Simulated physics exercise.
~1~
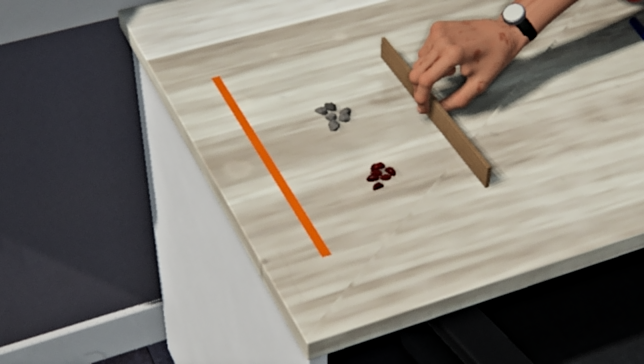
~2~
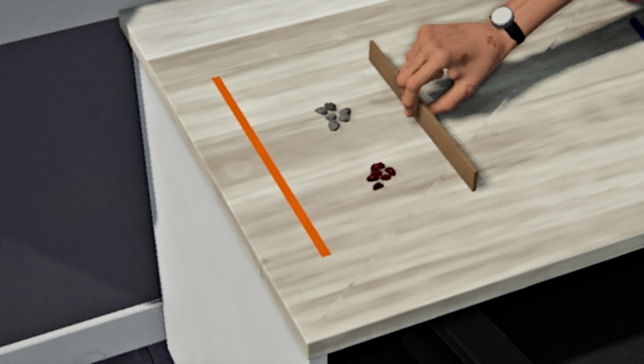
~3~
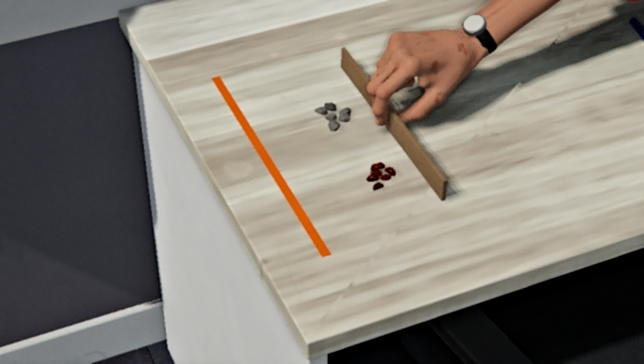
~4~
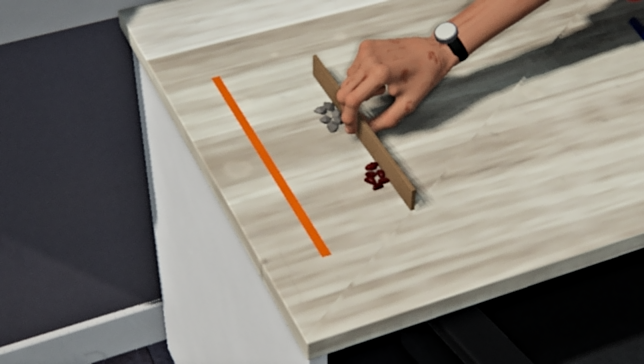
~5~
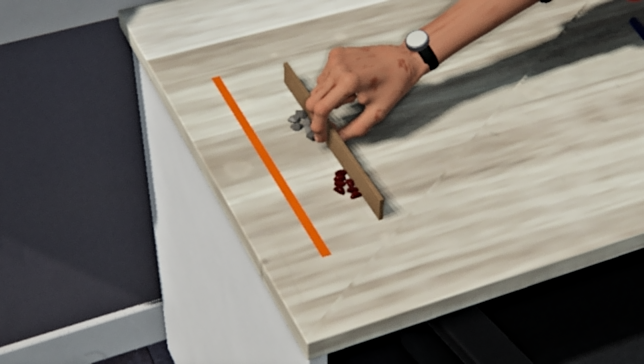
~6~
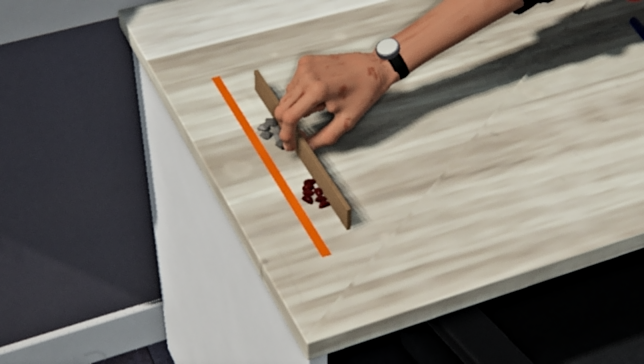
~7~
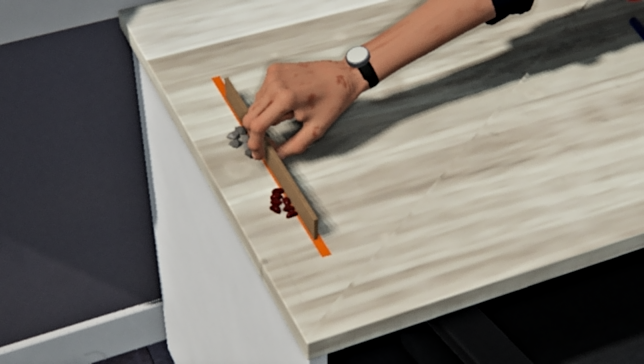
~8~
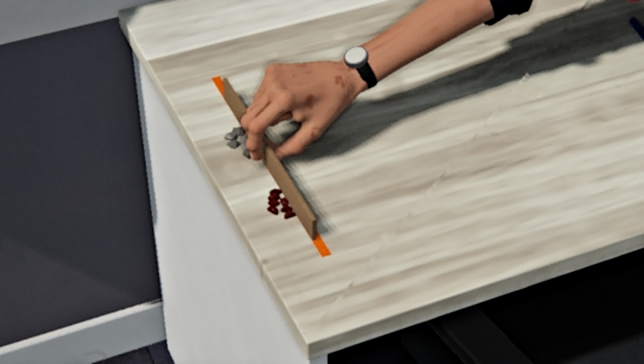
A hand slides an upright card left, pushing grey and dark red piles to orange tape.
